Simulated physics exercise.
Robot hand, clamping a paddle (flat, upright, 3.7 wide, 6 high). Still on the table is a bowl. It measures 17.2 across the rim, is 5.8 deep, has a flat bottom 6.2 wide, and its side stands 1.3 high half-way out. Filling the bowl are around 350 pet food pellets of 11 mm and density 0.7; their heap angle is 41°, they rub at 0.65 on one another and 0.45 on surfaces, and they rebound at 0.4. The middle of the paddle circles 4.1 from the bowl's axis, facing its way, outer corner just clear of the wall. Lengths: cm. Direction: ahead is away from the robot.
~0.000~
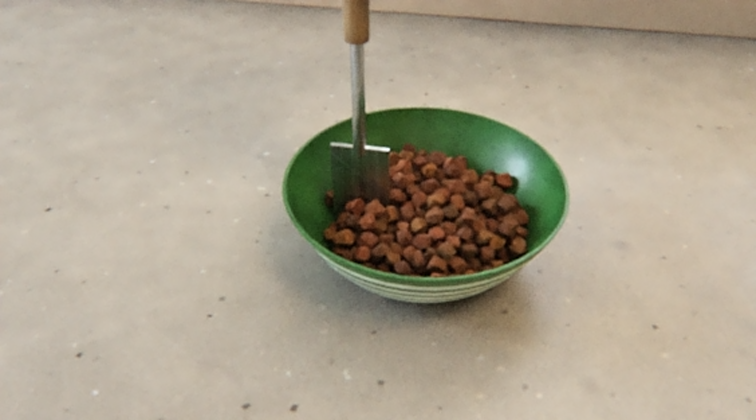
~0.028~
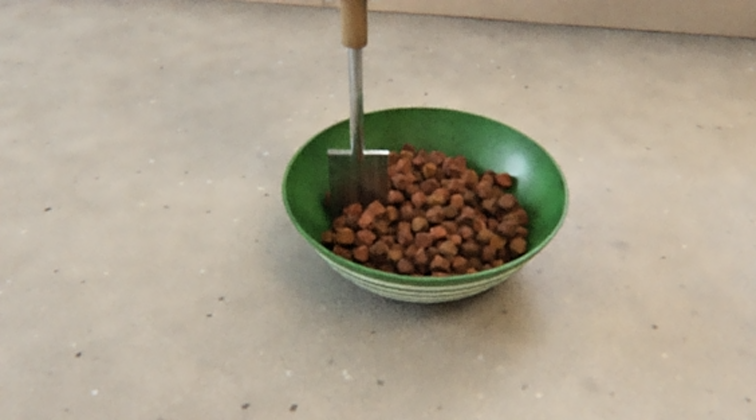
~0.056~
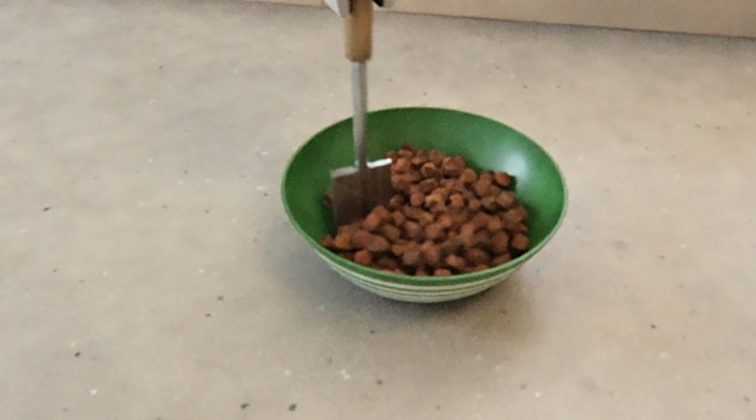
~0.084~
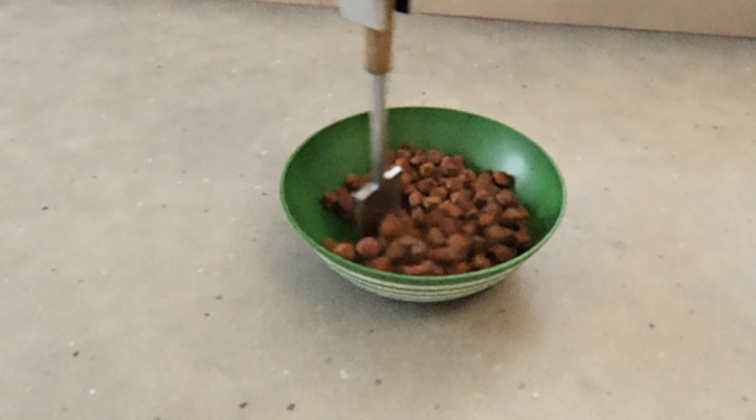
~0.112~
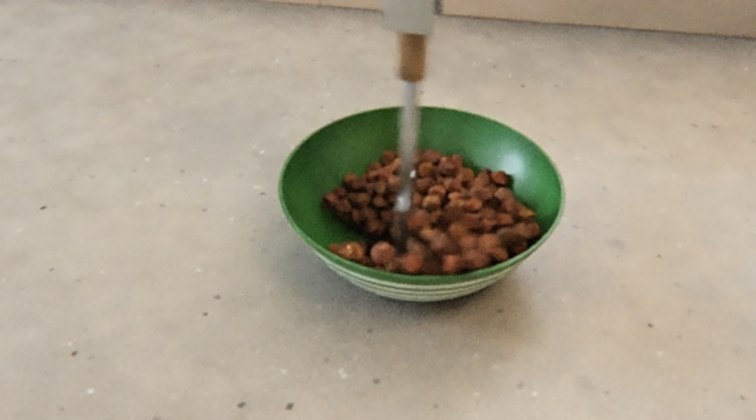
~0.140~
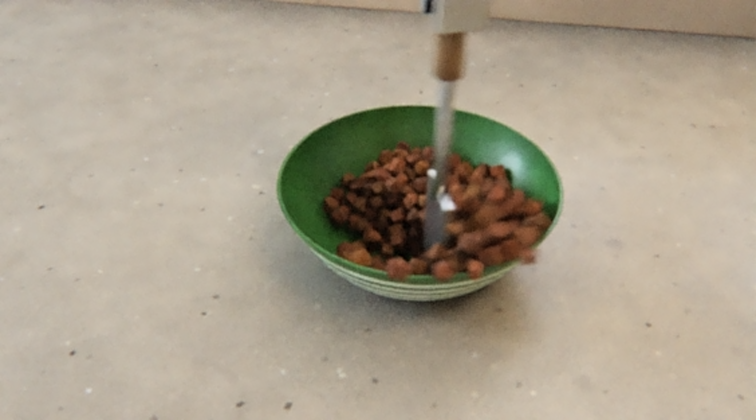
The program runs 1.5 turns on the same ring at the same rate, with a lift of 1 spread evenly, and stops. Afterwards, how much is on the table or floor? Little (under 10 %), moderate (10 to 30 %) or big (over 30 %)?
Big.
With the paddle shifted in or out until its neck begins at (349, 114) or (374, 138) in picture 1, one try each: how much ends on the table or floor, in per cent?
Roughly 40 and 25 per cent.
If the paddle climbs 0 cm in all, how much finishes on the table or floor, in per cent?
Roughly 50 per cent.
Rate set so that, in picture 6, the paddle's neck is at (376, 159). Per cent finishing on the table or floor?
About 20 per cent.
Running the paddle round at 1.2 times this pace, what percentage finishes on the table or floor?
Some 50 in a hundred.
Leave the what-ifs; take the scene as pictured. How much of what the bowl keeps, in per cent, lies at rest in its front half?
Roughly 45 per cent.
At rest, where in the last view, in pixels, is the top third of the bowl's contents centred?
Near (444, 191).
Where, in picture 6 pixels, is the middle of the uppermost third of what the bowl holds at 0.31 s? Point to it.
The top third is centred near (390, 132) in the last picture.
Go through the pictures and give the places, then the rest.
The first frame shows paddle neck at (359, 126), 0° round; upper third of the load around (434, 208), from x 330 to 520, top at y 150; 351 in the bowl.
The second frame shows paddle neck at (357, 131), 9° round; upper third of the load around (433, 209), from x 330 to 520, top at y 150.
The third frame shows paddle neck at (361, 146), 34° round; upper third of the load around (434, 224), from x 330 to 520, top at y 150.
The fourth frame shows paddle neck at (379, 160), 60° round; upper third of the load around (441, 229), from x 330 to 520, top at y 150.
The fifth frame shows paddle neck at (408, 168), 86° round; upper third of the load around (455, 228), from x 330 to 530, top at y 150; 350 in the bowl, 1 in flight or on the tool.
The sixth frame shows paddle neck at (441, 167), 112° round; upper third of the load around (474, 221), from x 330 to 540, top at y 150; 347 in the bowl, 4 in flight or on the tool.
By 0.31 s, 276° round, highest piece 10 above the table; 295 in the bowl, 29 on the table or floor, 27 in flight or on the tool.
By 0.49 s, 79° round, highest piece 9 above the table; 237 in the bowl, 83 on the table or floor, 31 in flight or on the tool.
By 0.78 s, 180° round, highest piece 7 above the table; 209 in the bowl, 141 on the table or floor, 1 in flight or on the tool.
By 1.48 s, 180° round, highest piece 5 above the table; 209 in the bowl, 142 on the table or floor.
Final count, 209 in the bowl, 142 on the table or floor. That is 40 % on the table or floor.
